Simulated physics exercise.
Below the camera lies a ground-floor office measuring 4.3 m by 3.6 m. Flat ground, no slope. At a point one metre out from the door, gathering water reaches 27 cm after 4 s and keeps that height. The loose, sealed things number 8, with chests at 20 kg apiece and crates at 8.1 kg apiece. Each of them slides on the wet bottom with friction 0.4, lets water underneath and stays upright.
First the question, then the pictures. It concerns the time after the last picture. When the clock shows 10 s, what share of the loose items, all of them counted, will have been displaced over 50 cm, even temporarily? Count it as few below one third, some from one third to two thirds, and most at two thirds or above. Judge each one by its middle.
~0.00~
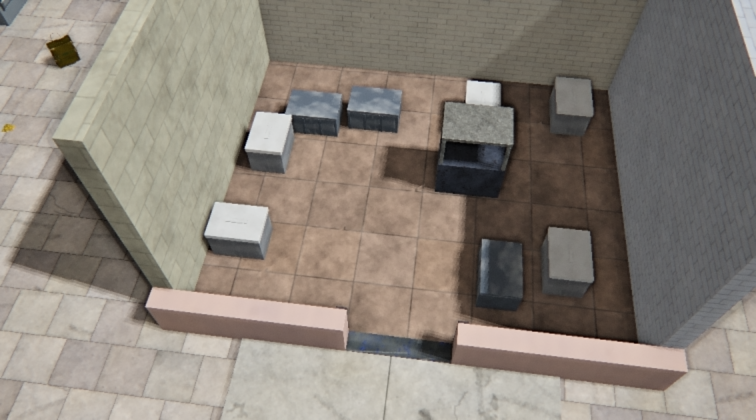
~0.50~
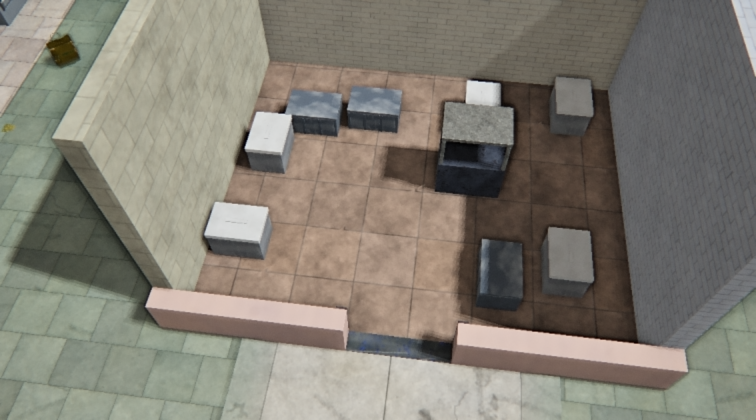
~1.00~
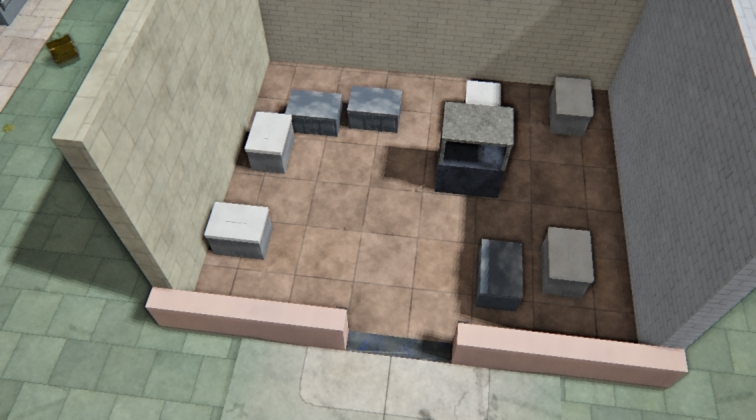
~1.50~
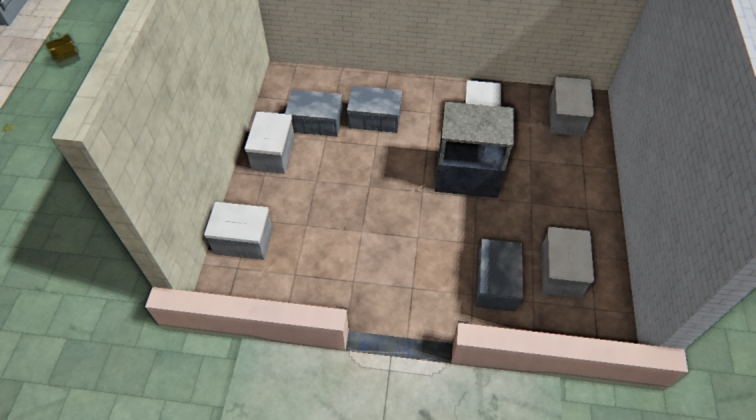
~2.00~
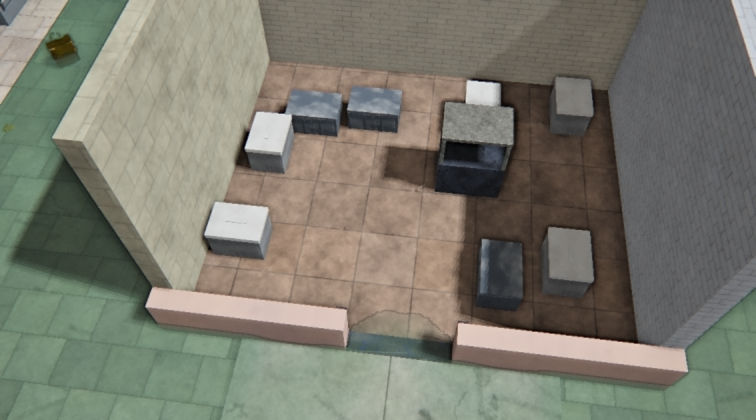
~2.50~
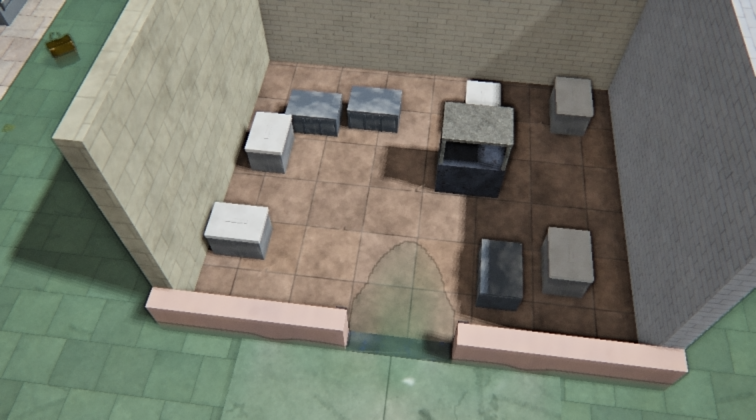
Some.
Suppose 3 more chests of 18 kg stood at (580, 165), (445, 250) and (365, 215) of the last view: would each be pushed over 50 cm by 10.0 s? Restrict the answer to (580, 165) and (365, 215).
So the first ends up within that distance while the second ends up beyond that distance.
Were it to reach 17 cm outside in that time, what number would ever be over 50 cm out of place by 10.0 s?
In that case the number is 2.
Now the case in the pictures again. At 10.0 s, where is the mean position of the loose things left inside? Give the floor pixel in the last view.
Close to pixel (433, 203).
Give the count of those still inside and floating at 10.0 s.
Tally: 5 of them.
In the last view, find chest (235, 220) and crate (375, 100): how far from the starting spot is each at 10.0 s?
They've ended up 60 cm and 150 cm away, in that order.
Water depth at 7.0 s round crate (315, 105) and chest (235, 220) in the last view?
First about 15 cm, second about 3 cm.
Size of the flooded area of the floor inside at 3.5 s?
Somewhere about 3.5 m2, give or take.
After 3.5 s 0 of 8 are over 50 cm from their spots; 0 afloat.
After 4.5 s 0 of 8 are over 50 cm from their spots; 0 afloat.
After 7.0 s 2 of 8 are over 50 cm from their spots; 2 afloat.
After 10.0 s 5 of 8 are over 50 cm from their spots, and 5 have been at some point; 5 afloat.
